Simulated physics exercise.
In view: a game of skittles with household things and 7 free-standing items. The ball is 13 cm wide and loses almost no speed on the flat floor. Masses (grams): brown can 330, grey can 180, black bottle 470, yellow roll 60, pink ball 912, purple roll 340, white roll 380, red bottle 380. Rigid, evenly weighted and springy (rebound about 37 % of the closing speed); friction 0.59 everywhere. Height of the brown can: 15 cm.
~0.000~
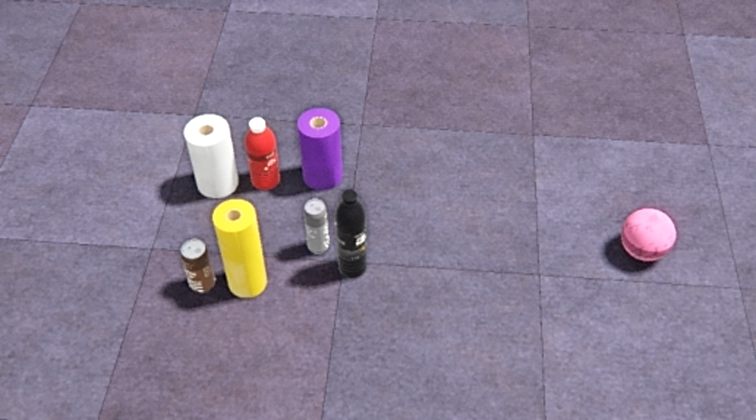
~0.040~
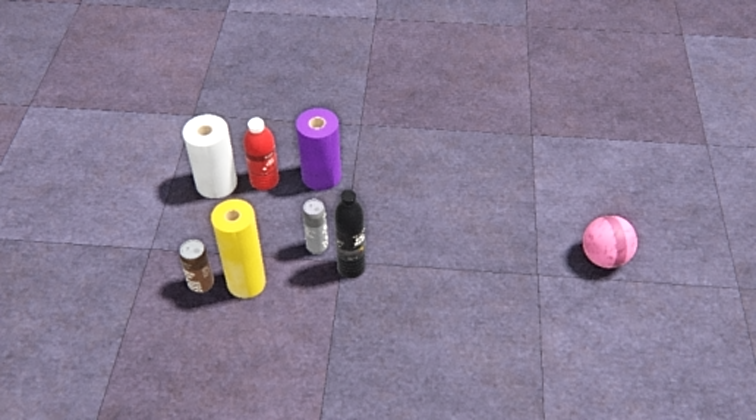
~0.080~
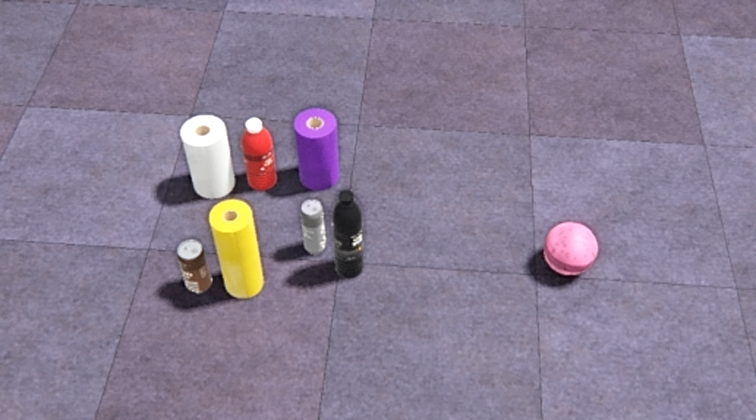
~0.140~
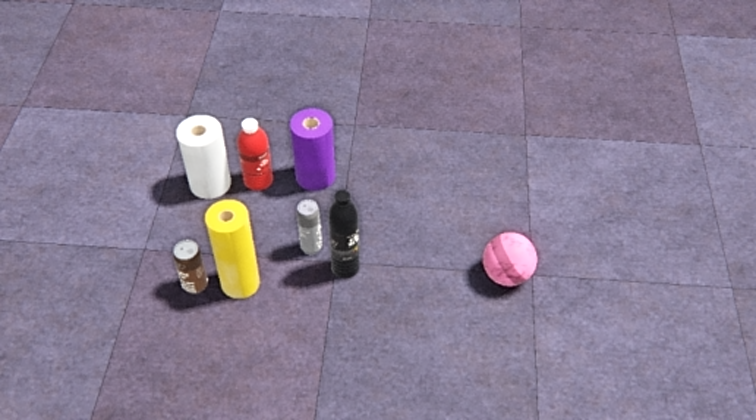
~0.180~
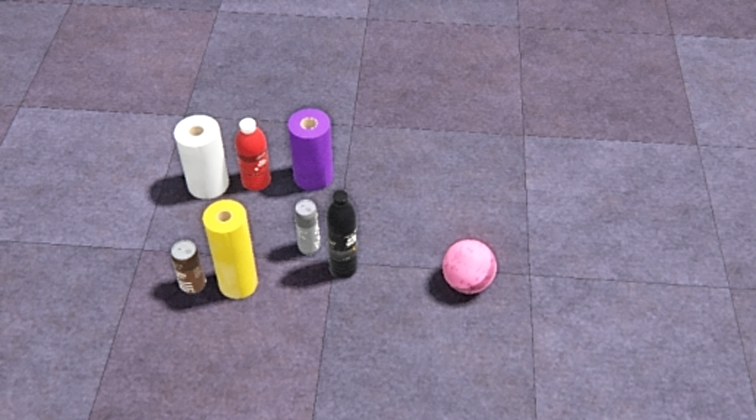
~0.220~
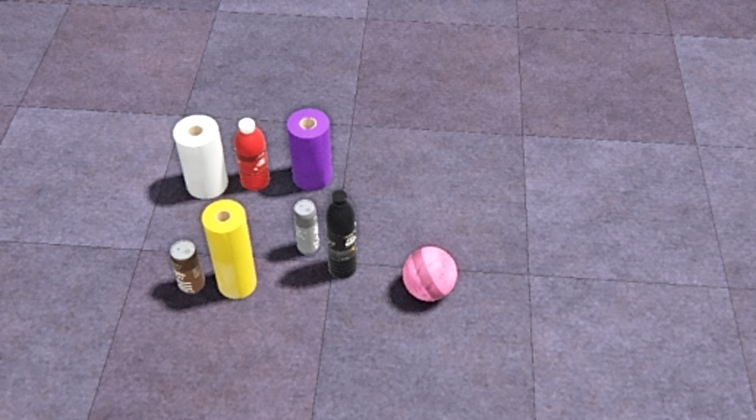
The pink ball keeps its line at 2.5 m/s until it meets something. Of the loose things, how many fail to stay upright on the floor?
Tipped or gone: Not one.
After 0.62 s, ball 153 cm along; pink ball near (13, 353).
After 1.02 s, things are still on the move.
In the end (1.4 s), all 7 under 8 cm from the start. At the end, from the last picture's camera, brown can near (188, 268), grey can near (307, 228).
